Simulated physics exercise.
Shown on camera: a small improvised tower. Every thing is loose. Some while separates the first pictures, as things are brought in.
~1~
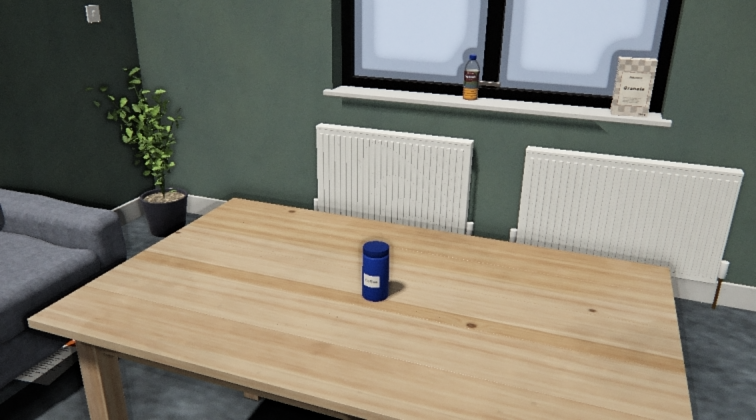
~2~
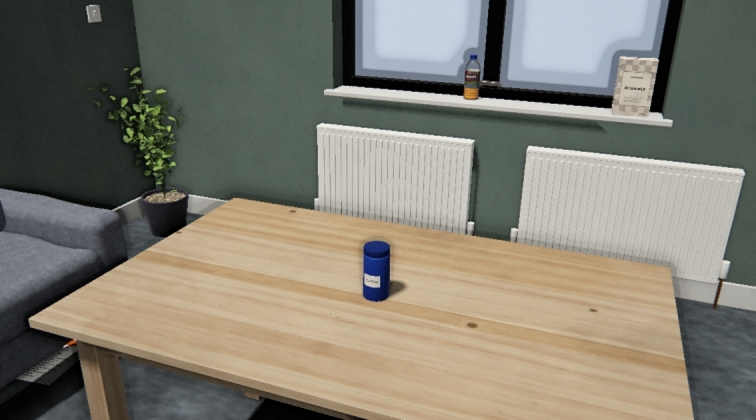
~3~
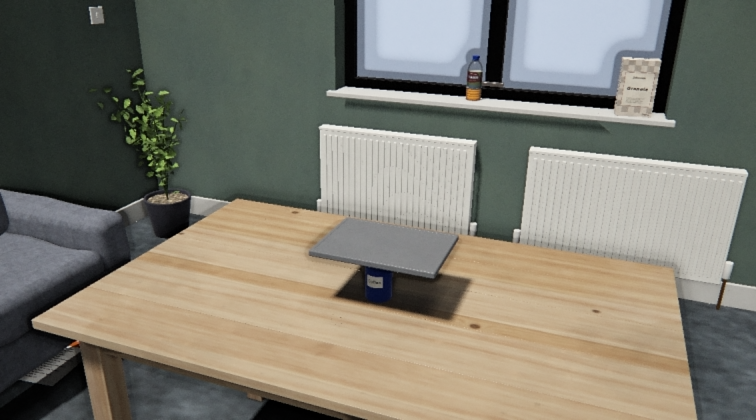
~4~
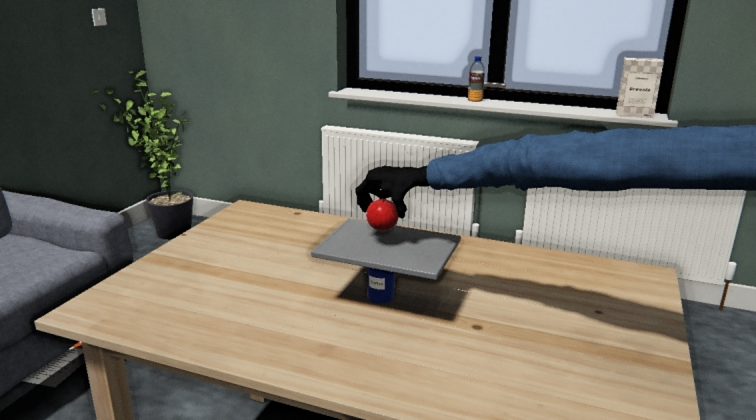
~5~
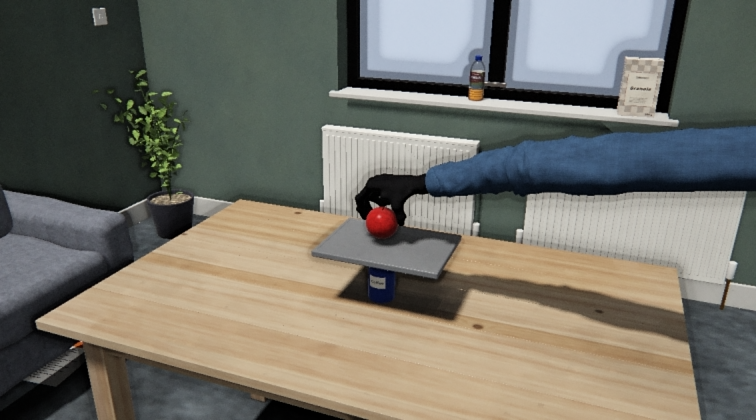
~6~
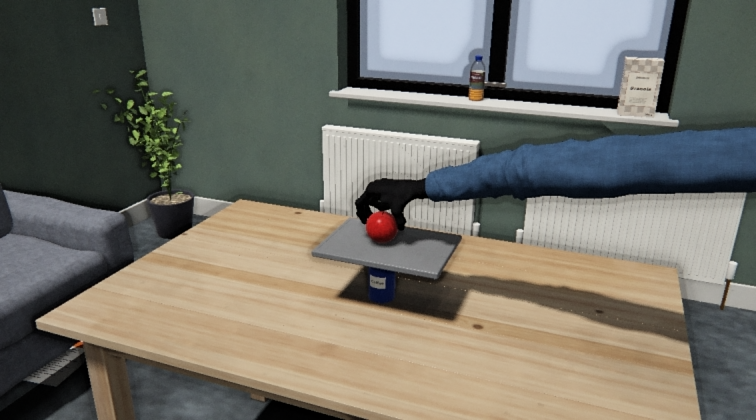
At first, a blue jar stands alone on a wooden table in front of two white radiators. A flat grey board then appears balanced on top of the jar. Next, a black-gloved hand in a blue sleeve reaches in from the right and lowers a red apple slightly onto the board, still holding it.
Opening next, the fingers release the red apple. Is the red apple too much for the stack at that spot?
No, the stack copes.
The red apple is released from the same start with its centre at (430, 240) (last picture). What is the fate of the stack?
Outcome: Collapse.
Then, 0.80 s later than the last frame, all is still.
Then, 1.80 s later than the last frame, red apple resting near (382, 227).
When it is over, all 3 as before. End places, in pixels of the last picture, red apple near (382, 228). The stack keeps its balance.
